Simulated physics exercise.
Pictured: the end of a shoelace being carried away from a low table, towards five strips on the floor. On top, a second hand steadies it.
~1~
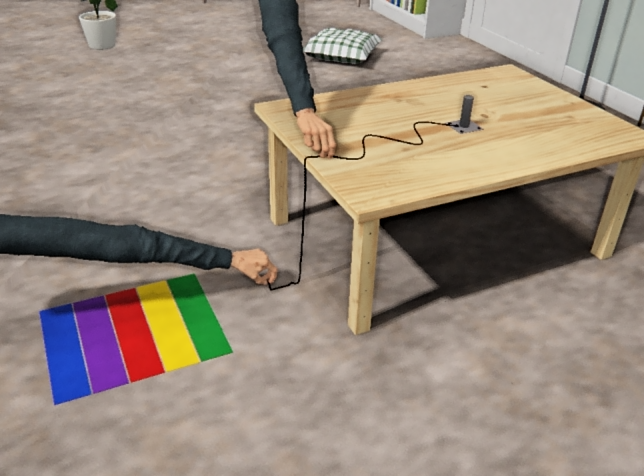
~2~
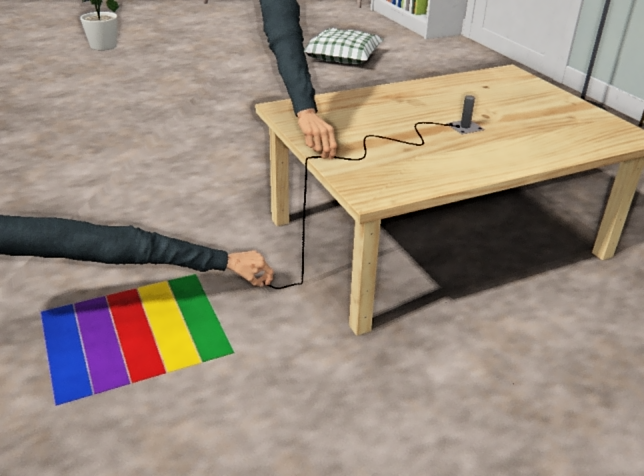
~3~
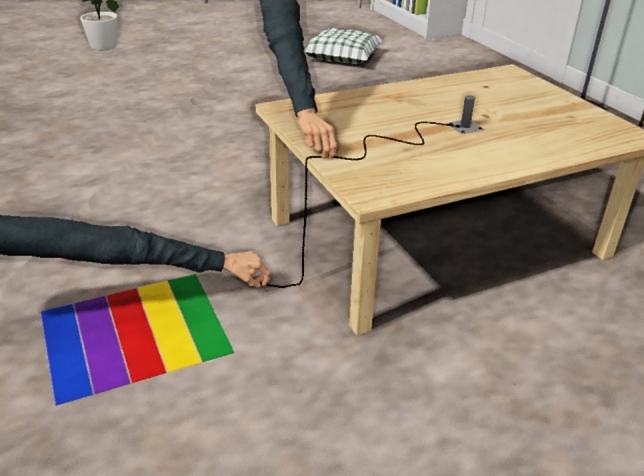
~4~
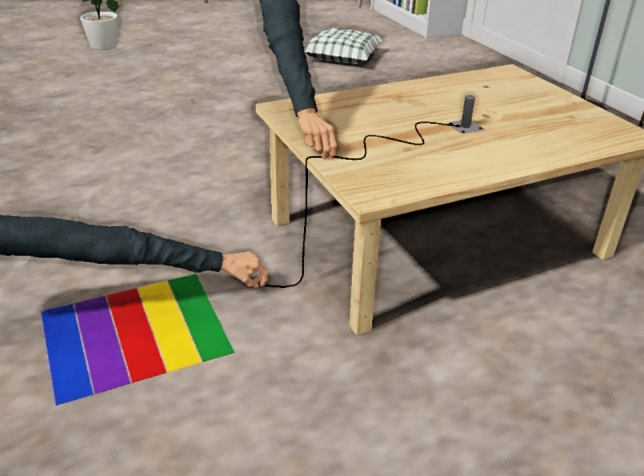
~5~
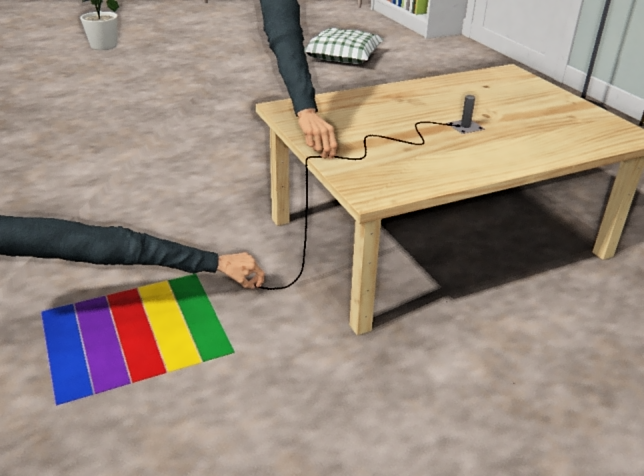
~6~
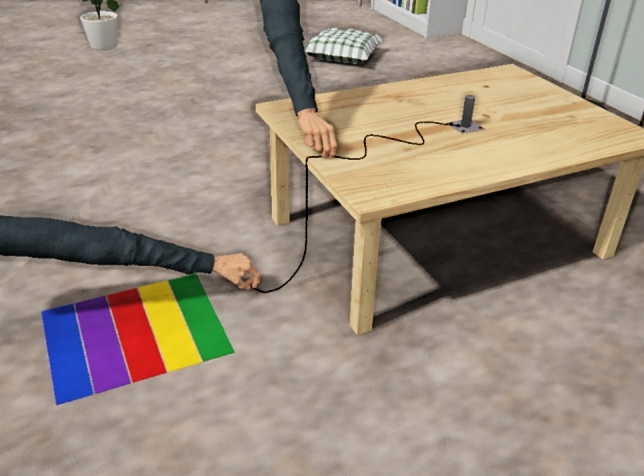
A hand slowly draws the end of a black shoelace left, away from a low table.
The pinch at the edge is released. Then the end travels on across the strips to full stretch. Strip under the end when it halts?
Blue strip.
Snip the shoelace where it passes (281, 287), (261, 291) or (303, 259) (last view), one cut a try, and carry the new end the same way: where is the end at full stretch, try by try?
Try 1: (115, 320); try 2: (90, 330); try 3: (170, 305).
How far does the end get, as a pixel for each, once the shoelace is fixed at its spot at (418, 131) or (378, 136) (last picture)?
Per try (px, approx.): (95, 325), (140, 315).
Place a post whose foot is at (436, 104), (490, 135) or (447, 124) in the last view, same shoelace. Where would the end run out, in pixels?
Close to (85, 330), (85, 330) and (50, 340) in that order.
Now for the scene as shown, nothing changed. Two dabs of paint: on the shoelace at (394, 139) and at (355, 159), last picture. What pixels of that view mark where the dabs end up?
One ends up around (353, 149), the other around (276, 184).
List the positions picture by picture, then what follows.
End (268, 281); green (210, 341); yellow (177, 350); red (142, 360); purple (107, 370); blue (70, 381), in the first frame.
End (264, 283); shoelace through (429, 123) (417, 145) (365, 145) (321, 157) (304, 212) (303, 269), in the second frame.
End (261, 284), in the third frame.
End (259, 284); shoelace through (429, 123) (417, 144) (365, 145) (321, 157) (306, 211) (303, 268), in the fourth frame.
End (255, 285), in the fifth frame.
End (251, 286); shoelace through (429, 122) (417, 144) (365, 145) (322, 157) (307, 211) (299, 268), in the sixth frame.
A little later, end near (137, 316); over red.
Next, end near (94, 327); over purple.
When it is tight, end near (69, 334); over blue. It halts on the blue strip.
